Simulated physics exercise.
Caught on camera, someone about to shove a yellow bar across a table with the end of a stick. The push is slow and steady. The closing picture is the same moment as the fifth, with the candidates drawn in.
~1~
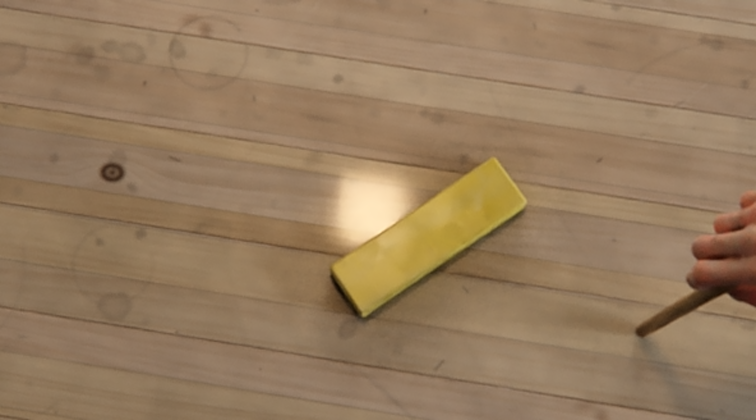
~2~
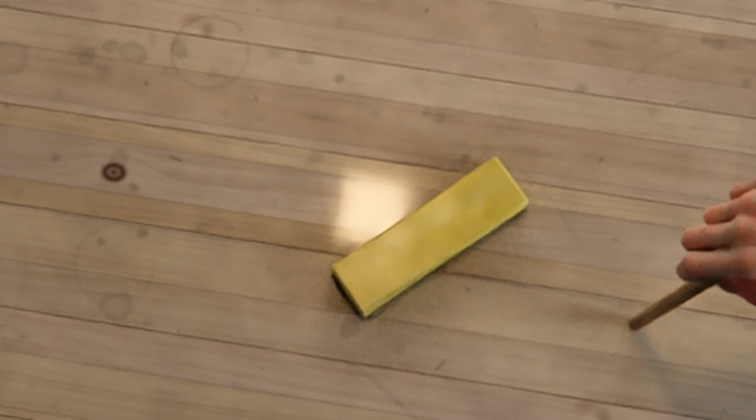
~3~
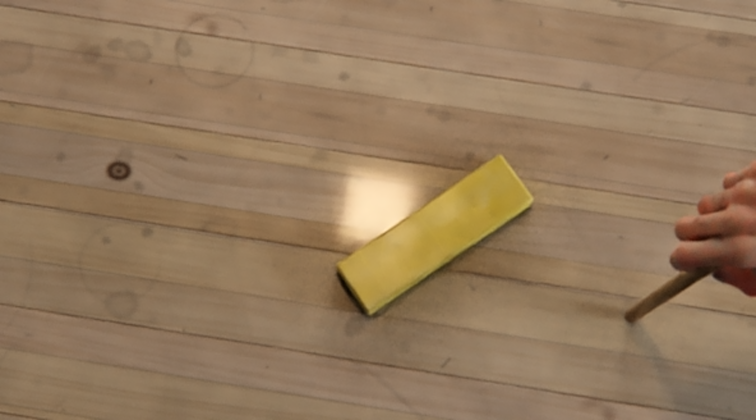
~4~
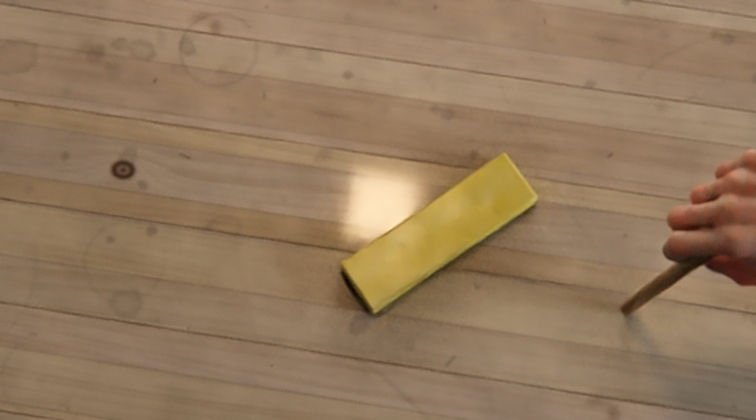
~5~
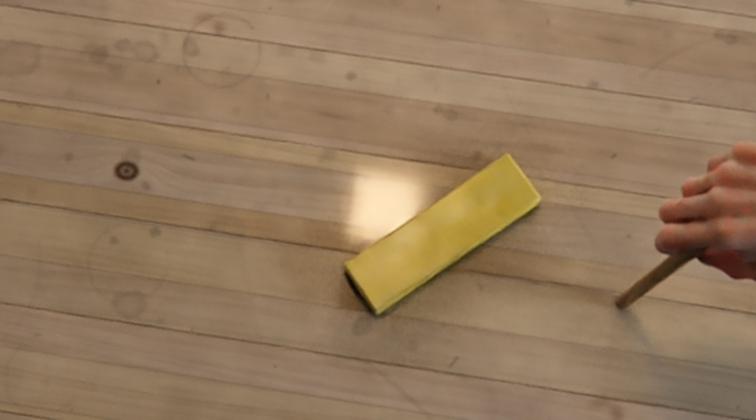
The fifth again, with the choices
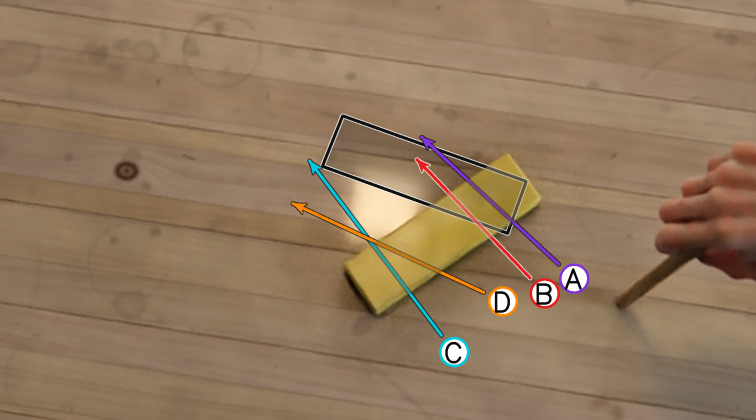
A hand on the right held a wooden stick and slowly moved its tip a little up and to the left, while a yellow bar lay still and untouched on the wooden table.
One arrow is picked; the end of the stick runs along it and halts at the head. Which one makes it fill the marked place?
Push along C.
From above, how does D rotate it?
Clockwise.
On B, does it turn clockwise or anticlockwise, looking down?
Anticlockwise.
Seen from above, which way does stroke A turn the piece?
On that stroke, anticlockwise.
On the copy, A from (559, 264) to (421, 137); B from (530, 278) to (417, 159); C from (442, 335) to (310, 161); D from (484, 292) to (293, 203).
On C. First, foot of the stick (393, 272), piece (435, 214).
Then, foot of the stick (346, 209), piece (422, 179).
Finally, foot of the stick (310, 162), piece (423, 166); it fills the outline.
By contrast, A leaves the piece out of the outline, at (384, 196); B leaves the piece out of the outline, at (378, 191); D leaves the piece out of the outline, at (416, 182).
